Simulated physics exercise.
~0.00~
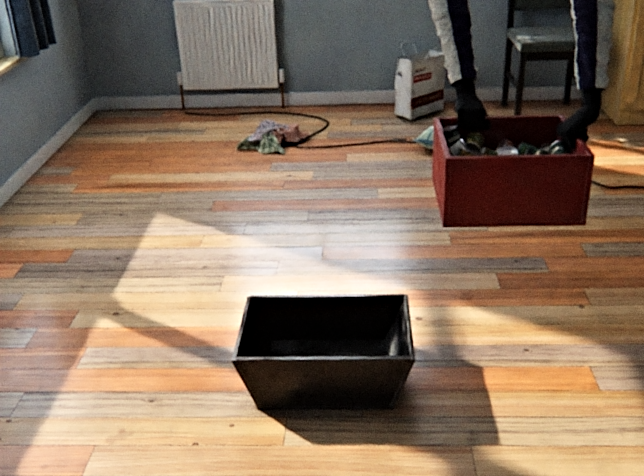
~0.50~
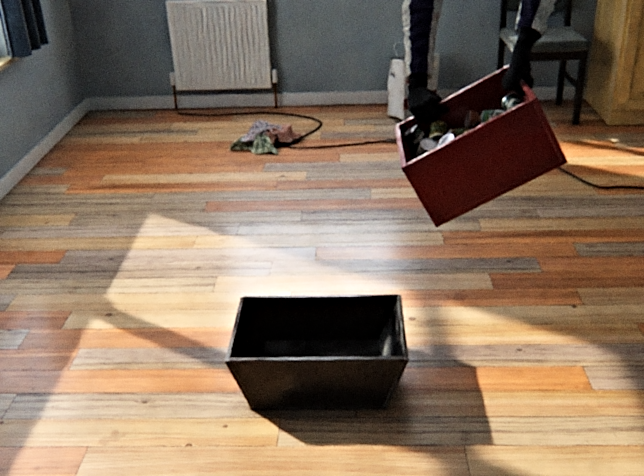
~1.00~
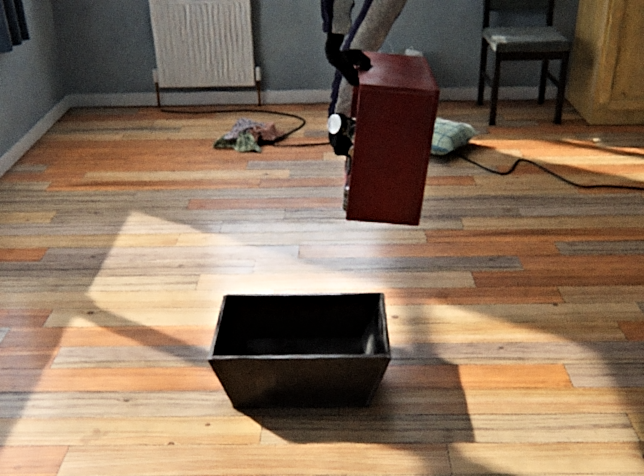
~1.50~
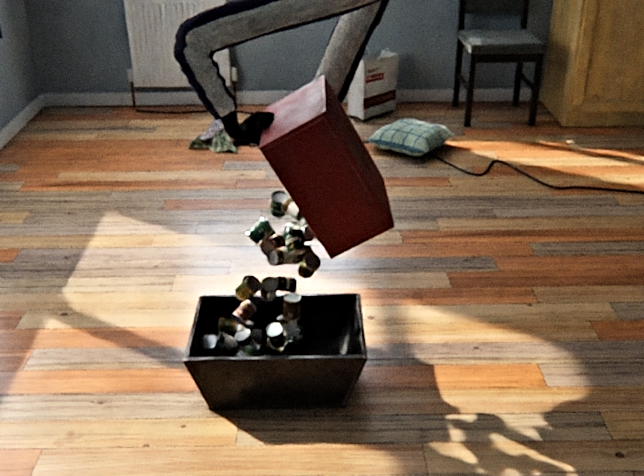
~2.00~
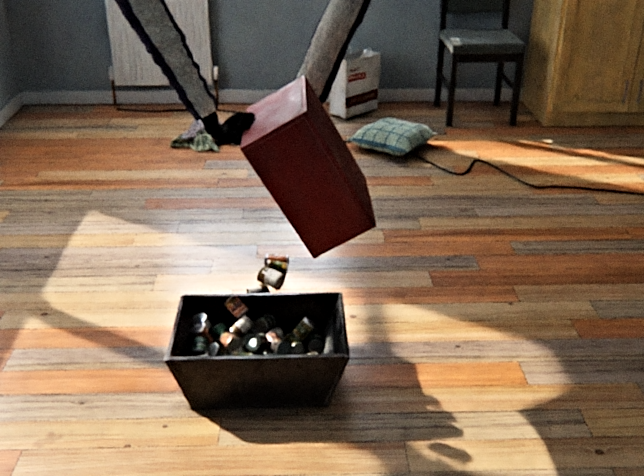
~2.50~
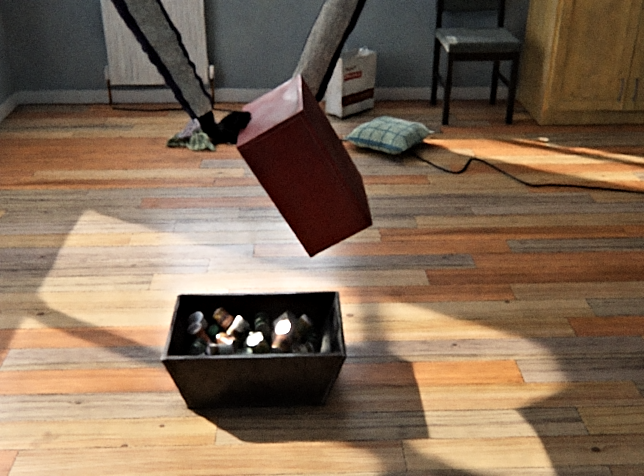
At the start, a red box filled with small tins is held in the background by a pair of dark-gloved hands, while an empty black tub sits on a sunlit wooden floor. The arms lift the box and begin tipping it as it moves left toward the tub. It turns onto its side above the floor, then tilts further until the tins tumble out in a loose stream. They pile up inside the tub as the last few drop. Finally, the red box hangs still, steeply tipped, above the tub holding the heap of tins.
